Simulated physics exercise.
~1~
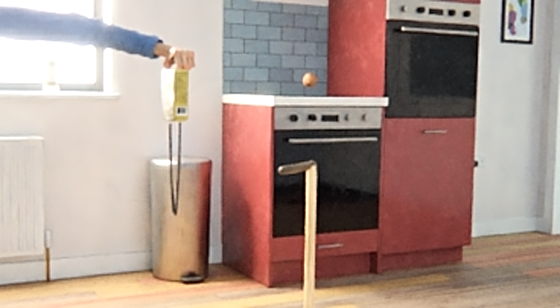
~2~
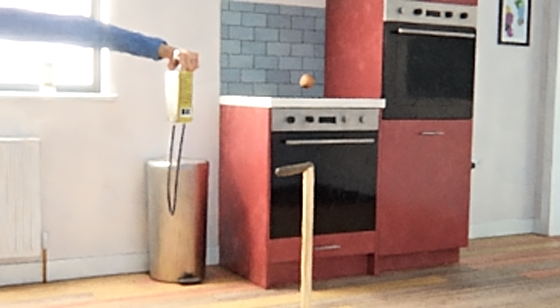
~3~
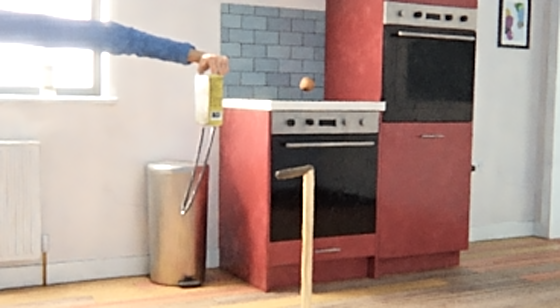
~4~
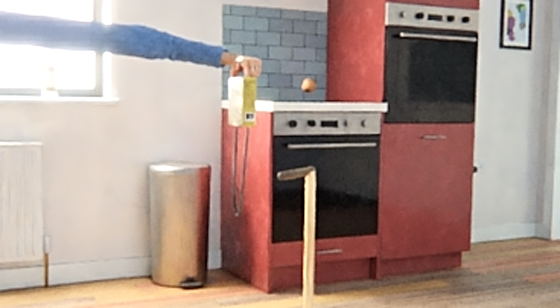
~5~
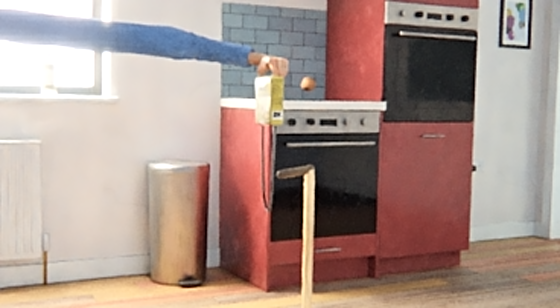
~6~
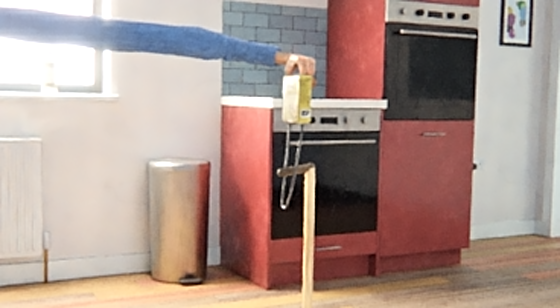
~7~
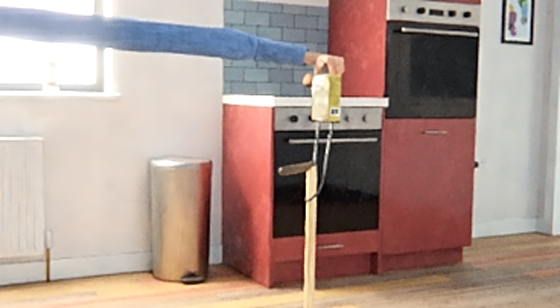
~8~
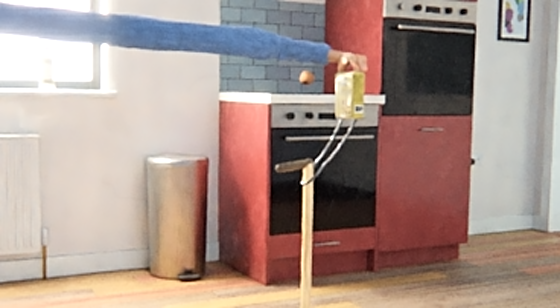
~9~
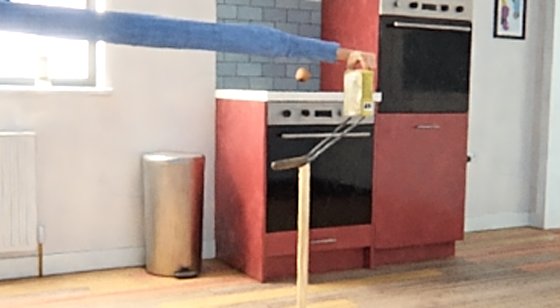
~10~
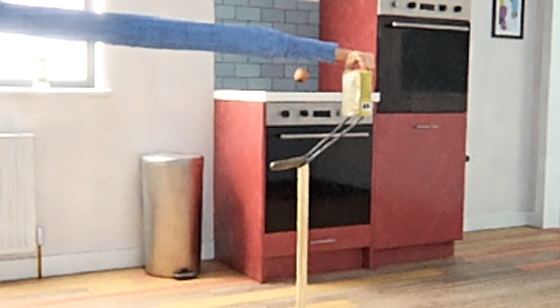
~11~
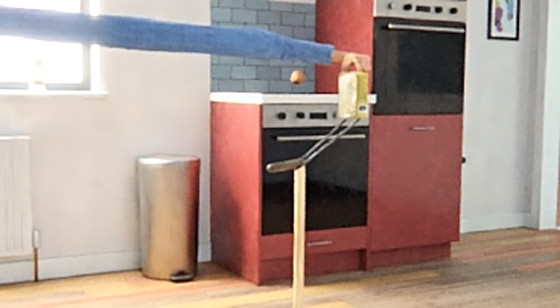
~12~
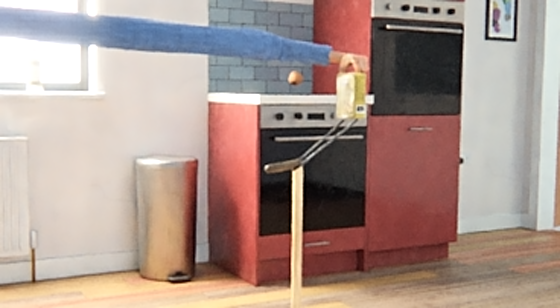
In a bright kitchen with red cabinets, an oven and a metal bin, a post with a short sideways hook at its top stands in the foreground. An arm in a blue sleeve reaches in from the left, holding an upright yellow pouch with a long, dark loop hanging beneath it. The hand carries the pouch steadily right, past the bin and over the post, the loop dangling low. As the pouch moves beyond the post, the loop catches on the hook and stretches into a slant. The hand stops, still gripping the pouch, with the loop pulled tight.
